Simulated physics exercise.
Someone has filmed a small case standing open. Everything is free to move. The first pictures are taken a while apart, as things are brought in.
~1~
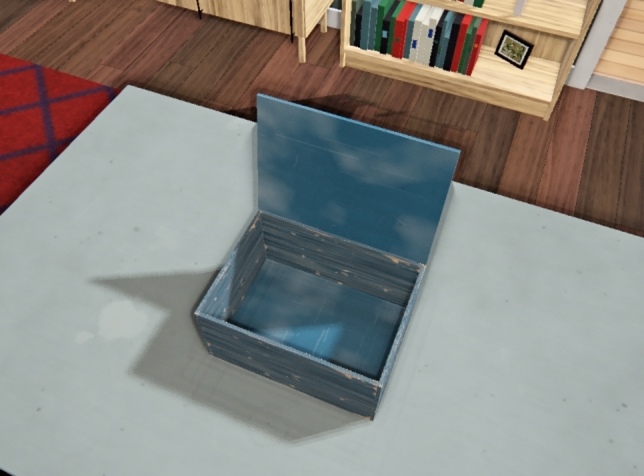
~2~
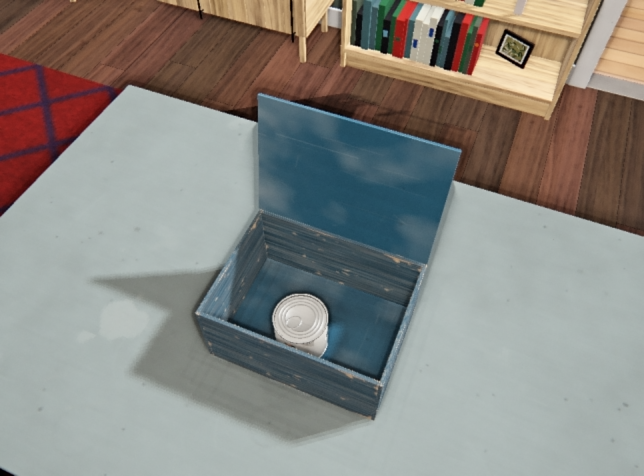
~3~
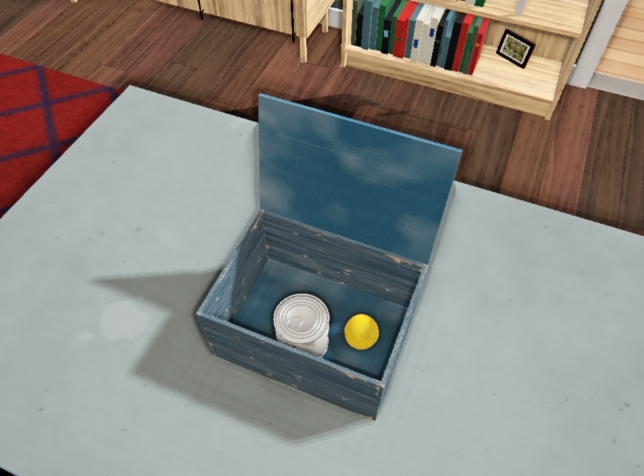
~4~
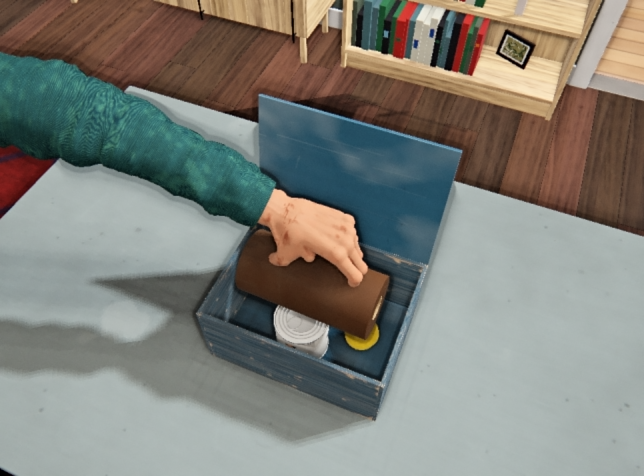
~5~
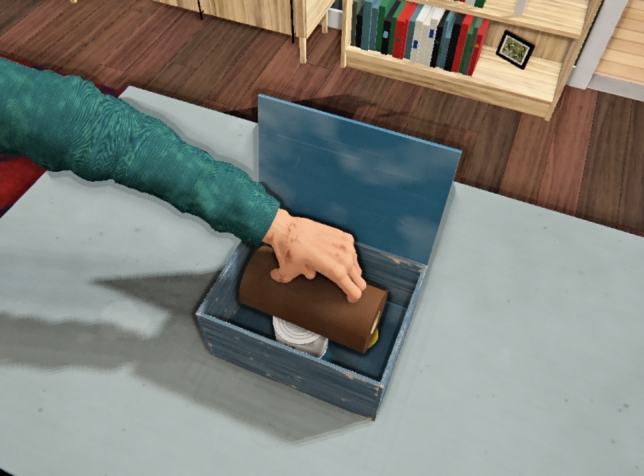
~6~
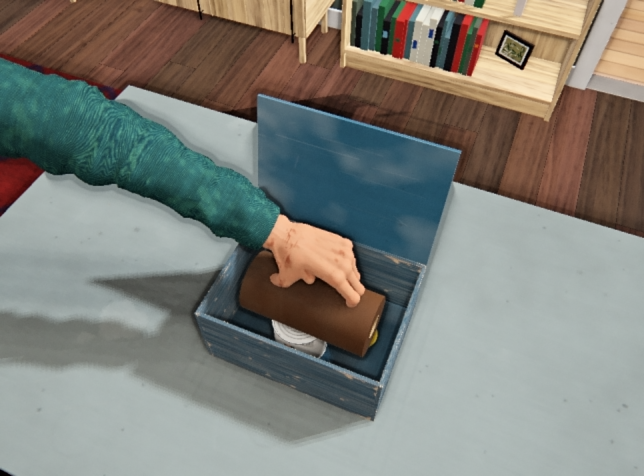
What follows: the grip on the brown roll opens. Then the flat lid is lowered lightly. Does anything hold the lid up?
Here the lid will not close.
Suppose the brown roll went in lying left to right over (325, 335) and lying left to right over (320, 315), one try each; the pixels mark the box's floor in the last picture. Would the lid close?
First try: It is held up; second try: It shuts flat.
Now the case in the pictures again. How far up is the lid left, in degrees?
About 20°.
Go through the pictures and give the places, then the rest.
The last thing is not in view yet, in the first frame.
The last thing is not in view yet, in the second frame.
The last thing is not in view yet; yellow lemon (362, 332), in the third frame.
Still above its spot; brown roll (312, 283), in the fourth frame.
Still above its spot; brown roll (313, 298), in the fifth frame.
In place under the hand; brown roll (313, 302), in the sixth frame.
Then, 1.20 s on from there, lid 81° above the rim.
Then, 1.90 s on from there, lid 36° above the rim.
Then, 3.40 s on from there, lid 20° above the rim.
In the end, lid 20° above the rim; all 3 unmoved. At the end, from the last picture's camera, brown roll near (314, 304).
